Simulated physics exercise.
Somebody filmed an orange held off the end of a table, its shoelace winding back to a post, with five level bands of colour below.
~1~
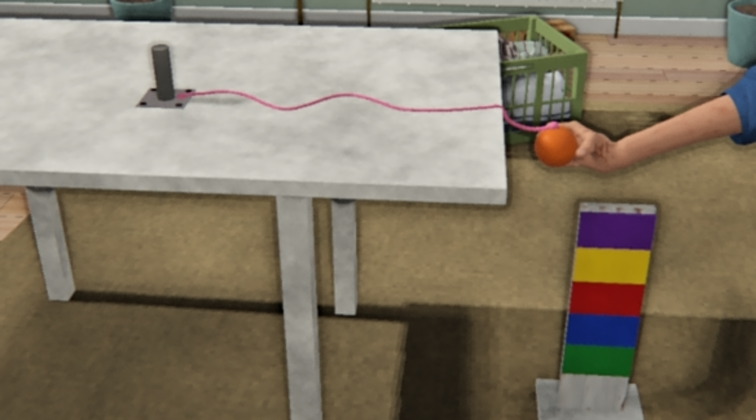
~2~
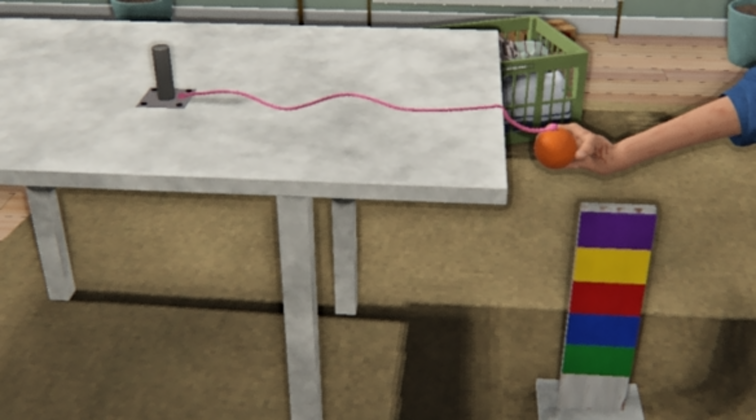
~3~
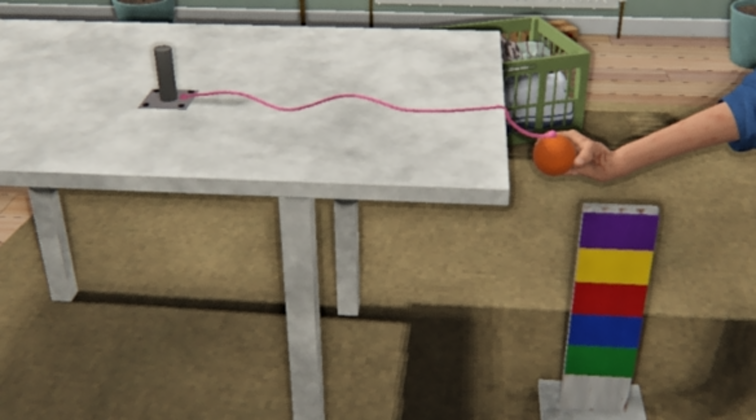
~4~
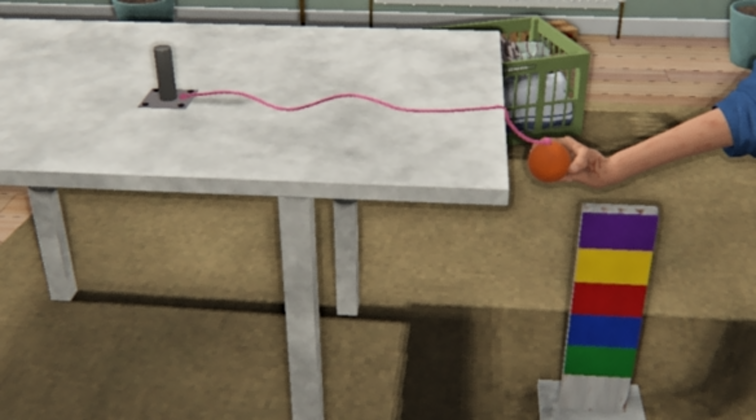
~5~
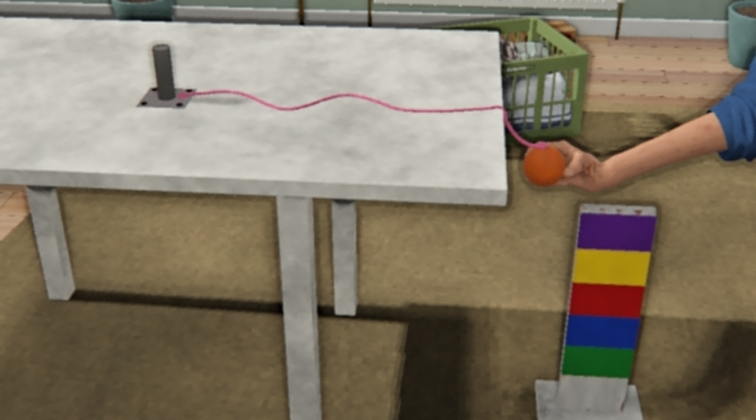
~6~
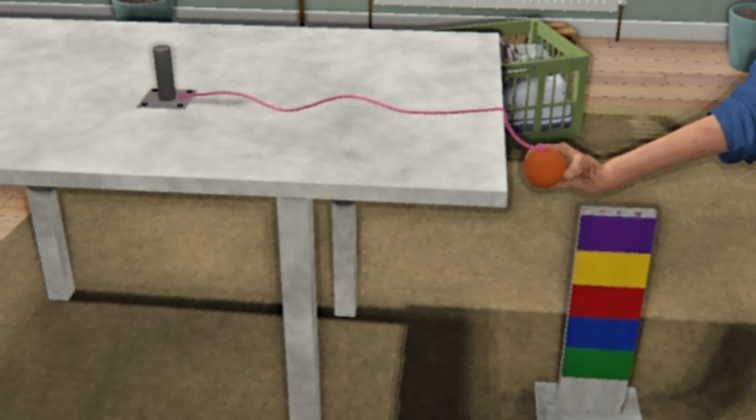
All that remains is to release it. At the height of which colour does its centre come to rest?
At purple.
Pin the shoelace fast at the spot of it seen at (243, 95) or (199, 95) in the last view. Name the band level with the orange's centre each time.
Taking them in turn: Purple; purple.
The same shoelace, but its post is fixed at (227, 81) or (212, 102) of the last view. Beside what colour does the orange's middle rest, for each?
It would be yellow; yellow.
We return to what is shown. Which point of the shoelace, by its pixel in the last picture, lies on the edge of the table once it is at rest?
That spot is around (465, 112).
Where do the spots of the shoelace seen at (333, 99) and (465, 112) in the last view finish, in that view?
The first at (361, 105), the second at (503, 117).
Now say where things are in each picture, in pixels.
In the first picture, orange (556, 147); purple (616, 233); yellow (611, 267); red (607, 300); blue (602, 331); green (598, 362).
In the second picture, orange (556, 148); shoelace through (218, 92) (274, 107) (339, 96) (409, 110) (485, 108).
In the third picture, orange (554, 155).
In the fourth picture, orange (549, 162); shoelace through (220, 92) (275, 108) (340, 96) (411, 111) (487, 108).
In the fifth picture, orange (544, 166).
In the sixth picture, orange (544, 168); shoelace through (219, 93) (274, 108) (339, 97) (410, 112) (485, 110).
A little later, orange near (463, 220); level with purple.
Next, orange near (490, 226); level with purple.
When it is over, orange near (491, 227); level with purple. Its centre hangs level with the purple band.
